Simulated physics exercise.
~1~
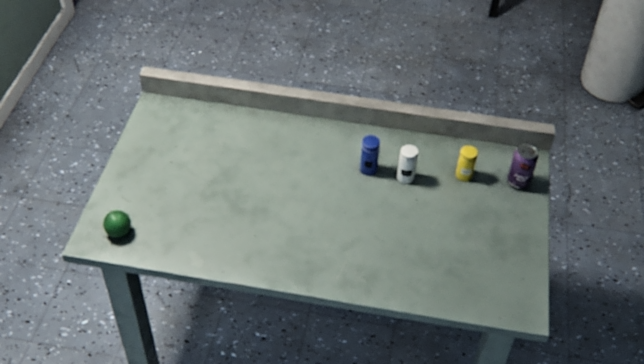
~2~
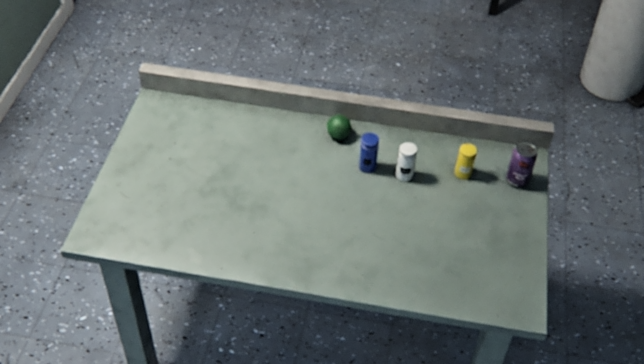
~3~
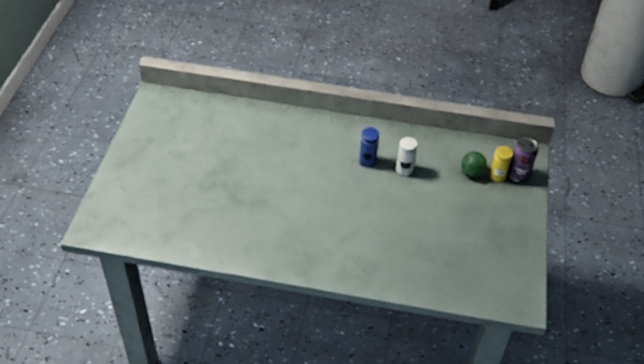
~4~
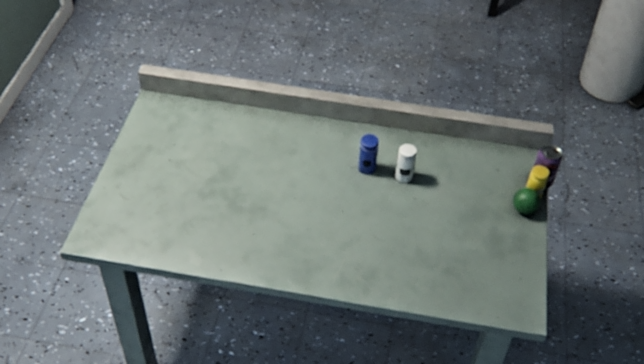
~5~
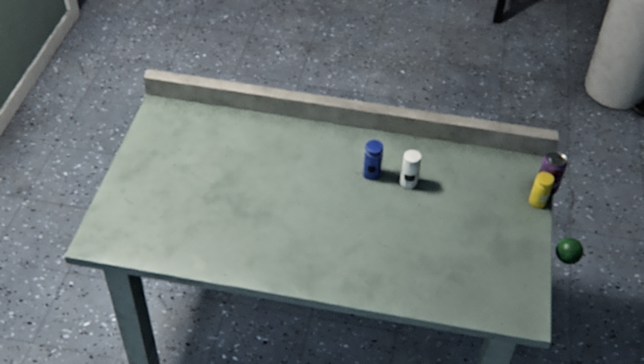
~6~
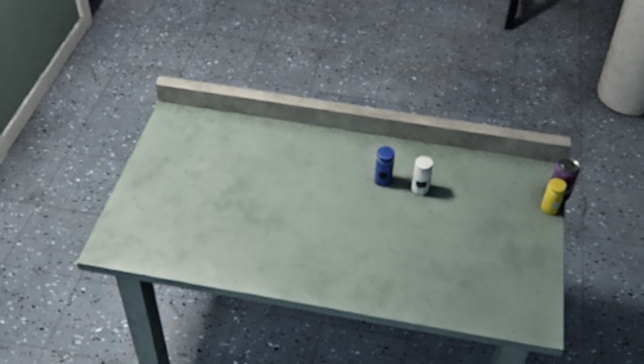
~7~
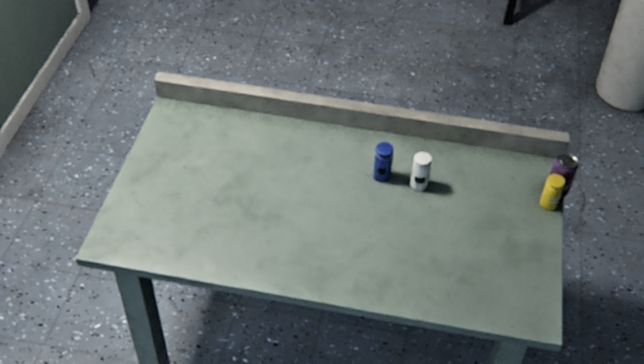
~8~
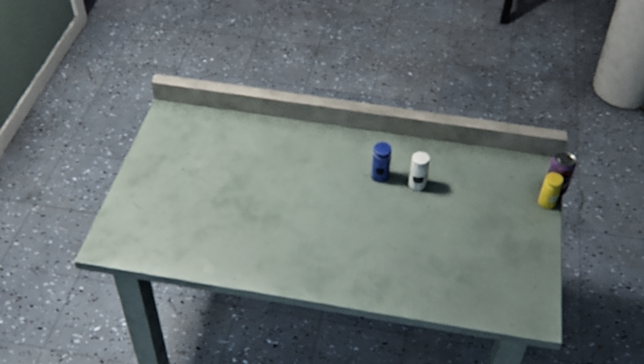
A pale green table with a raised rail along its far edge stands on a speckled grey floor, seen from above by a slightly swaying camera. A green ball is near the left end, while blue, white, yellow and purple containers stand in a row toward the right. The ball travels up and right to the rail, then passes behind the blue and white ones to reach the yellow. The yellow and purple containers shift right to the table's edge as the ball veers toward the viewer and leaves the right side. All four containers remain upright, the blue and white unmoved.
